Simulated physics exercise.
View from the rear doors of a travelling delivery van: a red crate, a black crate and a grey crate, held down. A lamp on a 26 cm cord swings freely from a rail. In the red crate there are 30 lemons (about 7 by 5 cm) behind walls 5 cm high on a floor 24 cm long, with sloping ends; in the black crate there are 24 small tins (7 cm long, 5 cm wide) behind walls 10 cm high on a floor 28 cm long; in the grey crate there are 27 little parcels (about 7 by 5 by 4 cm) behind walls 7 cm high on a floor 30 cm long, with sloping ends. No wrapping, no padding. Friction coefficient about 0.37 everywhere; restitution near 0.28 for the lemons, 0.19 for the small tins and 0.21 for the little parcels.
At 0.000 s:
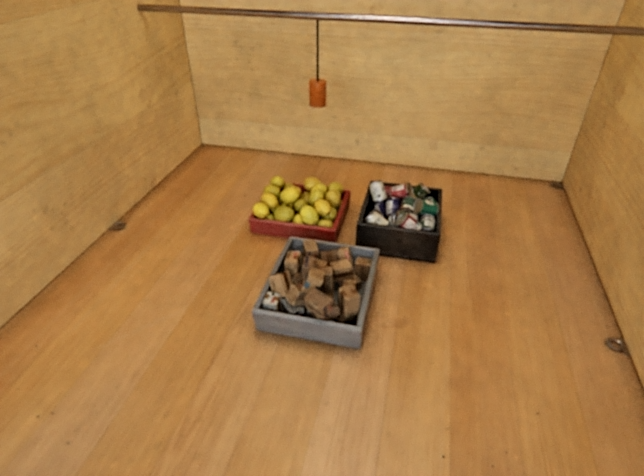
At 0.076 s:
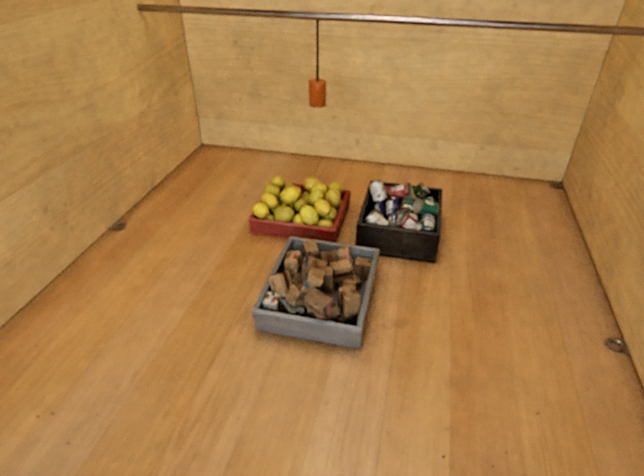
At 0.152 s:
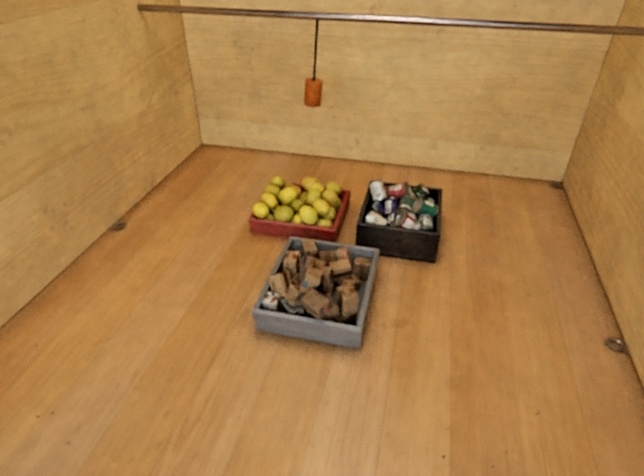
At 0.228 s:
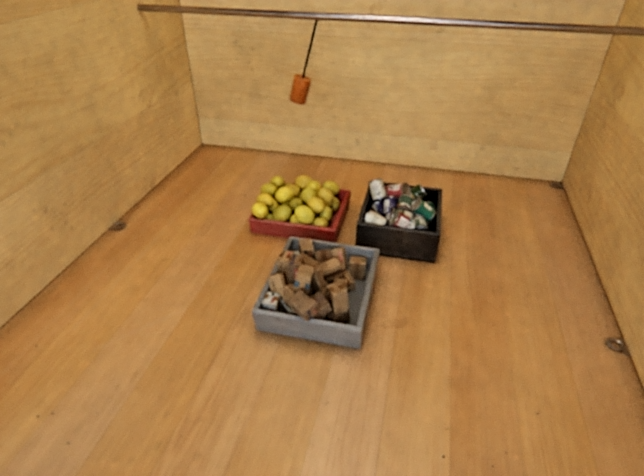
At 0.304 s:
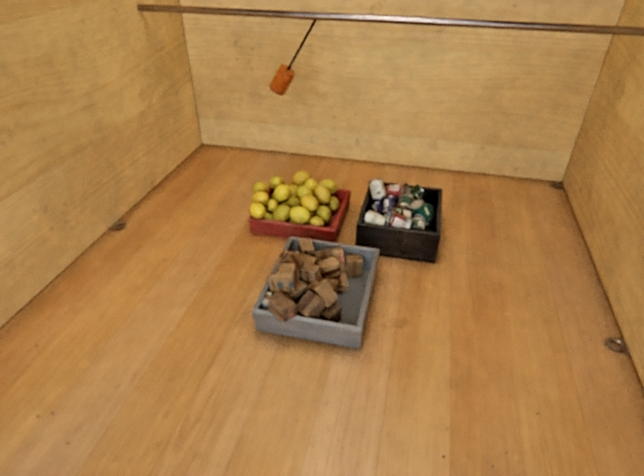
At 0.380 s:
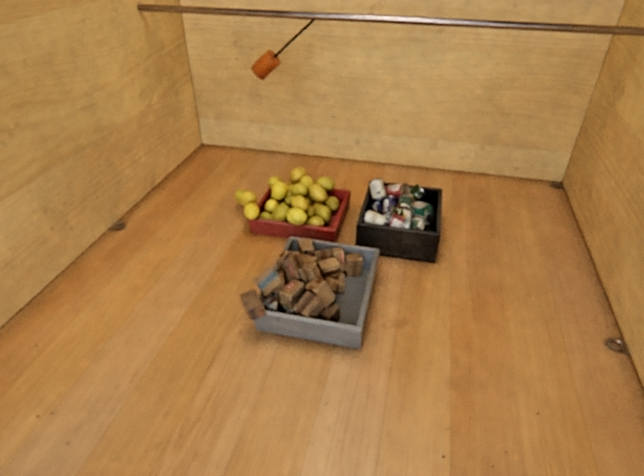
The orange lamp hung still above three crates, then swung further and further left while the parcels, lemons and tins shifted left, and a few lemons and a parcel slid over their crates' edges.
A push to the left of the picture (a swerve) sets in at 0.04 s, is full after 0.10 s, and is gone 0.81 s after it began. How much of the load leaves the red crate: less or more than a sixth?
Out of the red crate go more than a sixth of the lemons.
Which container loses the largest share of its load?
The red crate.
After 0.55 s, red crate 22 in, 8 out, black crate 24 in, 0 out and grey crate 25 in, 2 out.
After 0.77 s, red crate 20 in, 10 out, black crate 24 in, 0 out and grey crate 25 in, 2 out.
After 1.07 s, red crate 17 in, 13 out, black crate 24 in, 0 out and grey crate 25 in, 2 out.
Final count (at 1.46 s), red crate 17 in, 13 out, black crate 24 in, 0 out and grey crate 25 in, 2 out. Asked share, 13 of 30, 43 per cent.
